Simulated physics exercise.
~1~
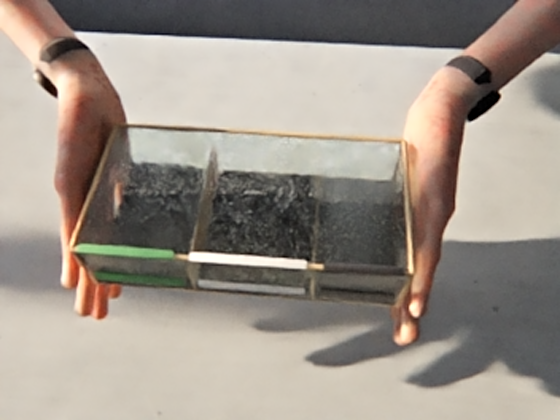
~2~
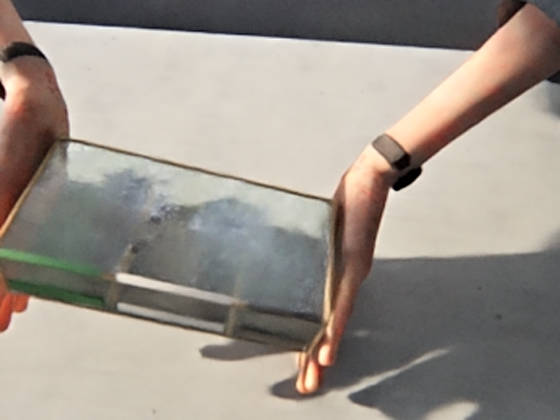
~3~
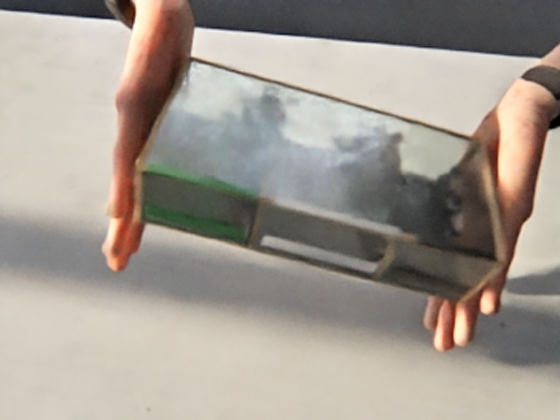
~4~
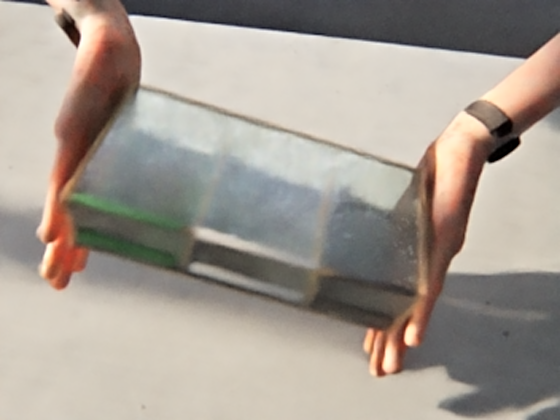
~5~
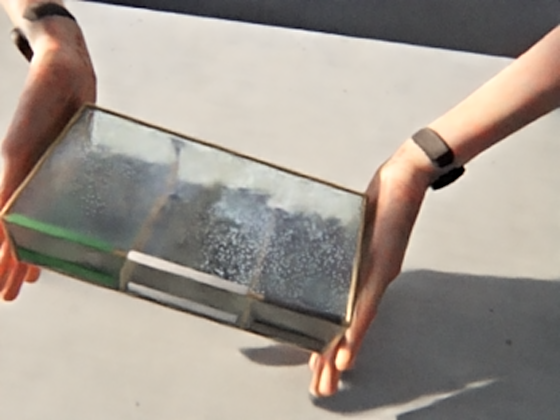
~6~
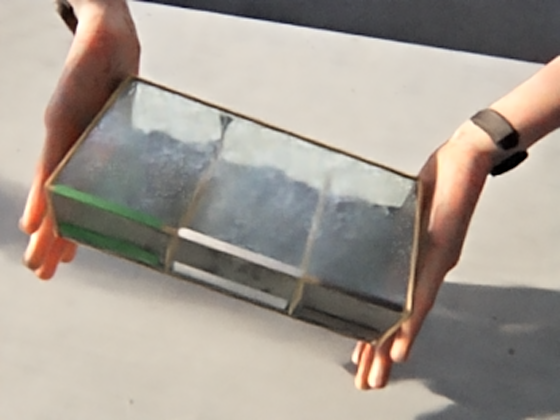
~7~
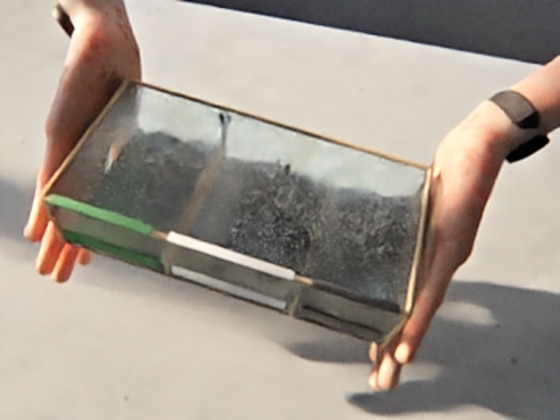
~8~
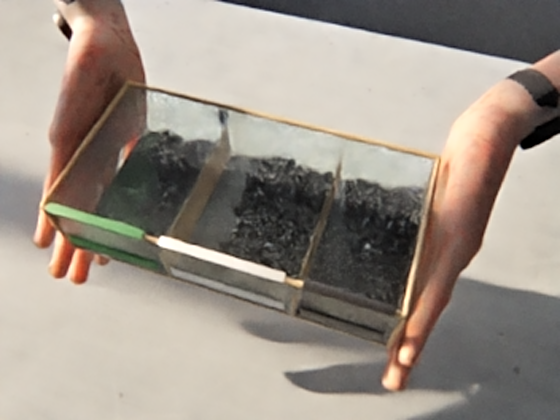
Above a pale tabletop, two hands wearing dark wristbands hold a shallow, clear-lidded box with three compartments, tilt it and shake it from side to side, blurring the black beans inside, then steady it, leaving dark heaps in the green, white and black sections.
